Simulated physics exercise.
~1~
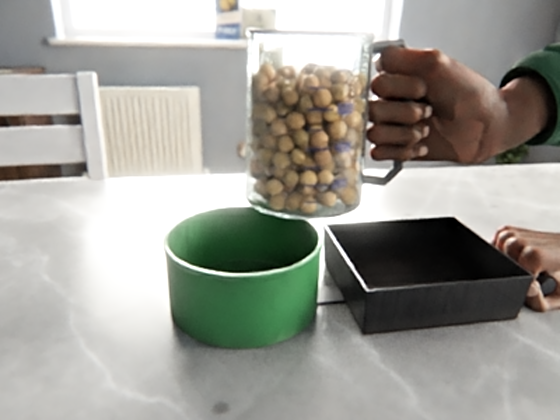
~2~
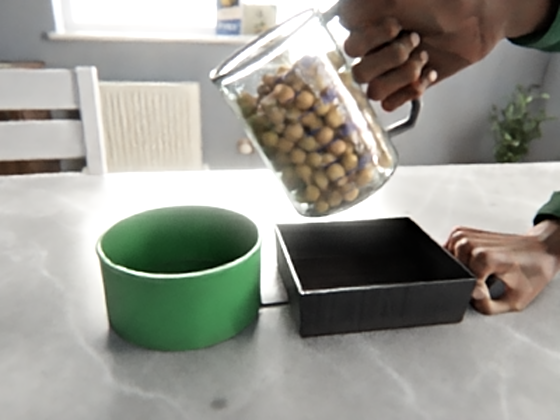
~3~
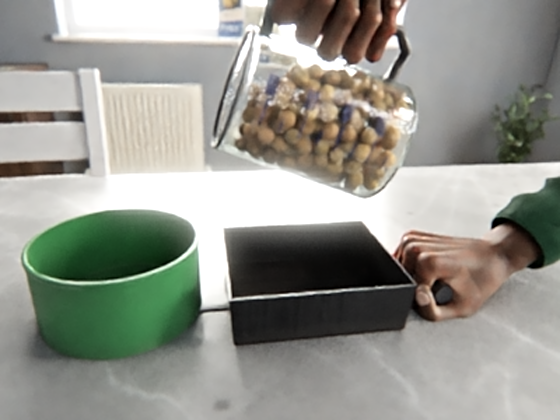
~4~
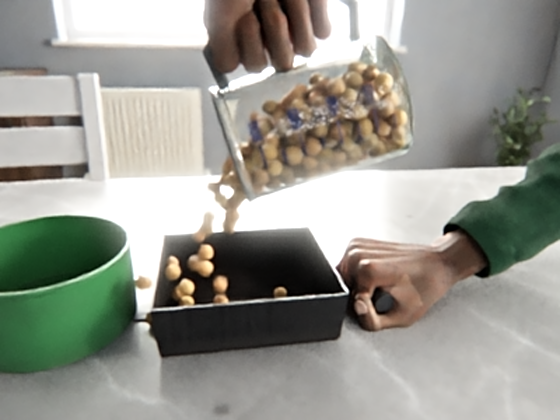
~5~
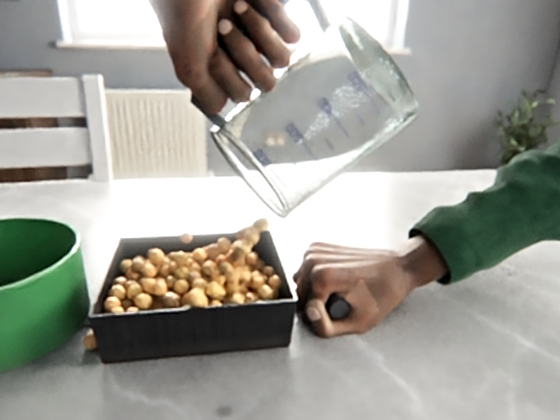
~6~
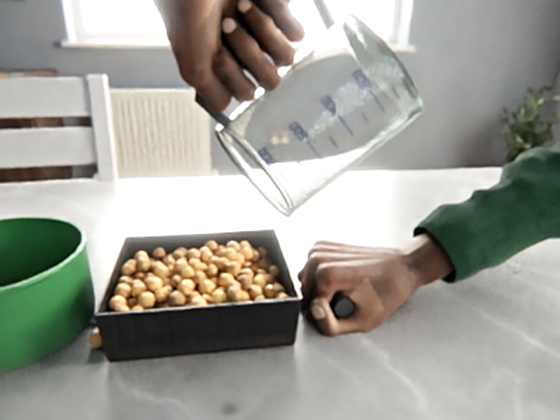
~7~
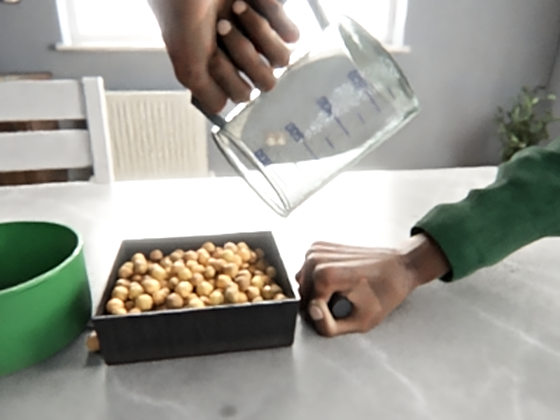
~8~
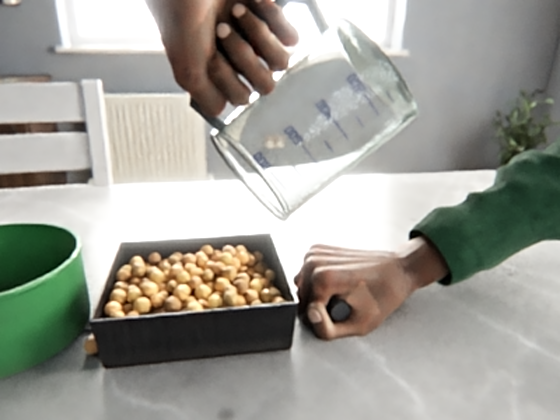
A green pot and a joined black tin slid left across a table, guided by a hand, while another hand tipped a glass jug of wooden beads above them; the beads poured into the tin, filling it and leaving the jug empty, still held tilted.
